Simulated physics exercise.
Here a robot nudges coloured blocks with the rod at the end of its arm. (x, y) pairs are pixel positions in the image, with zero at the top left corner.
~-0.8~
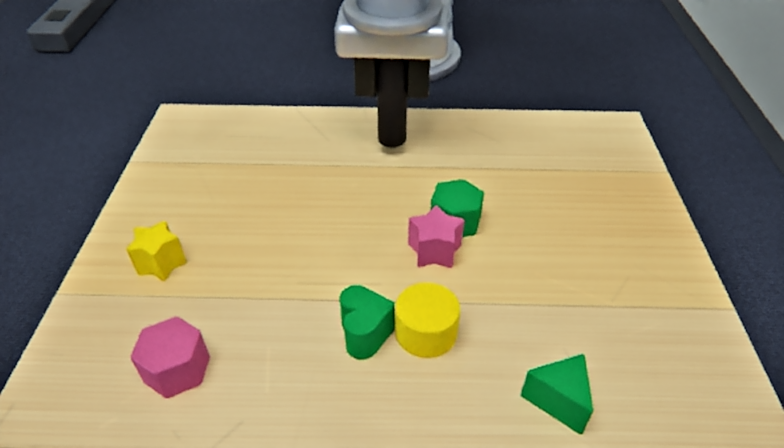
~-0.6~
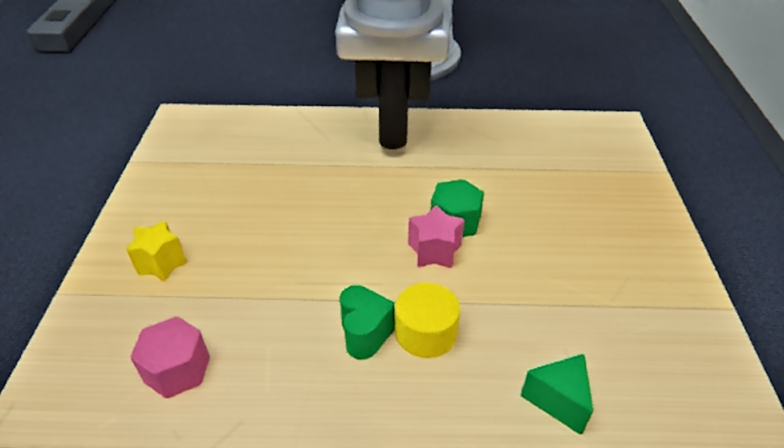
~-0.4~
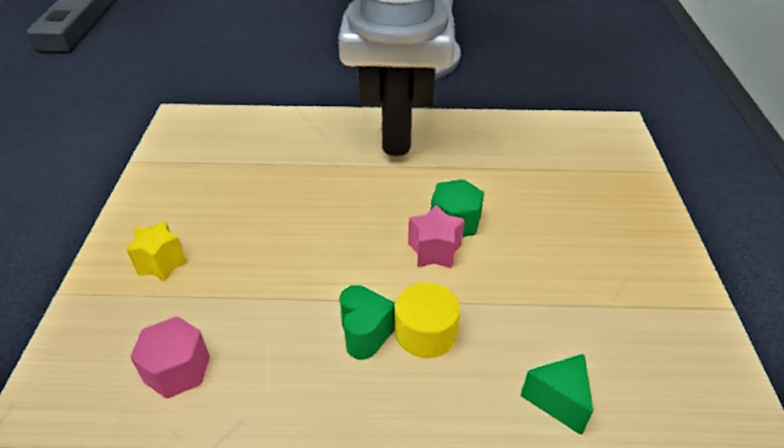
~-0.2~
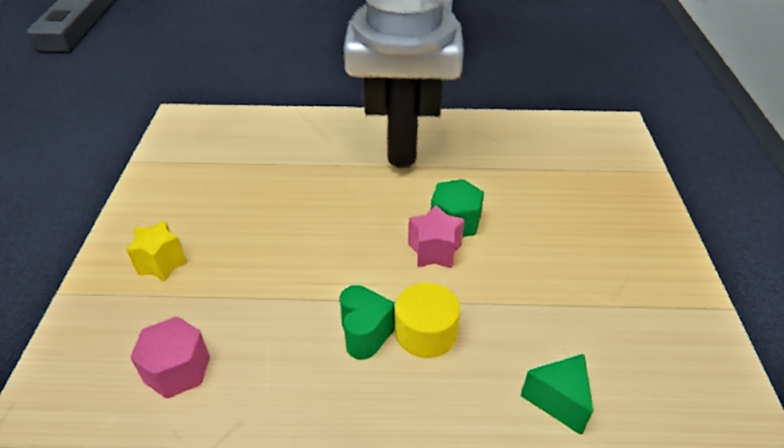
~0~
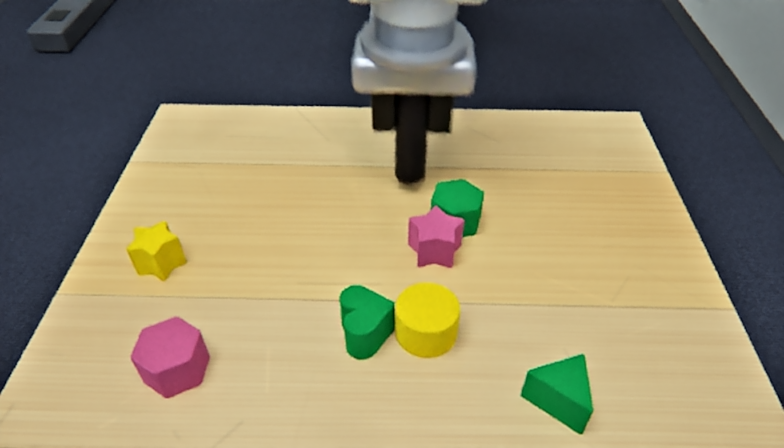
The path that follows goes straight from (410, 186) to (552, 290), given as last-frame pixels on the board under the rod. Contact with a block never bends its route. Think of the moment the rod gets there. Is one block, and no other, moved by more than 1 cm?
Yes, that is what happens.
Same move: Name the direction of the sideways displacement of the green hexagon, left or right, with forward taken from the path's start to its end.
It is pushed towards the left-hand side.
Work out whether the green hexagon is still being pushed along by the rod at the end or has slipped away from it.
Pushed ahead.
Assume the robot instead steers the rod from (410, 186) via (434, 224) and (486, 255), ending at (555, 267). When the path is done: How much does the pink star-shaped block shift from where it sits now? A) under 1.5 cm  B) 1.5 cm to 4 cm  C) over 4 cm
B.
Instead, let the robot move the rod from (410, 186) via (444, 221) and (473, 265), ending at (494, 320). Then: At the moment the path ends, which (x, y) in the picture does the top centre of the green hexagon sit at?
It ends at (522, 236).
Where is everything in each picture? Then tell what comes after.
In the first picture, tip of the rod at (392, 140), middles of tops, pink star-shaped block at (437, 224), green hexagon at (458, 195).
In the second picture, rod at (393, 142), nothing pushed.
In the third picture, rod at (396, 148), nothing pushed.
In the fourth picture, rod at (402, 159), nothing pushed.
In the fifth picture, rod at (410, 175), pink star-shaped block at (437, 224), green hexagon at (458, 195).
On the path given first. One third of the way, rod at (454, 206); green hexagon at (487, 214).
Two thirds of the way, rod at (502, 240); green hexagon at (542, 249).
At the end, rod at (556, 280); pink star-shaped block unmoved; green hexagon at (607, 283), turned 40° anticlockwise.
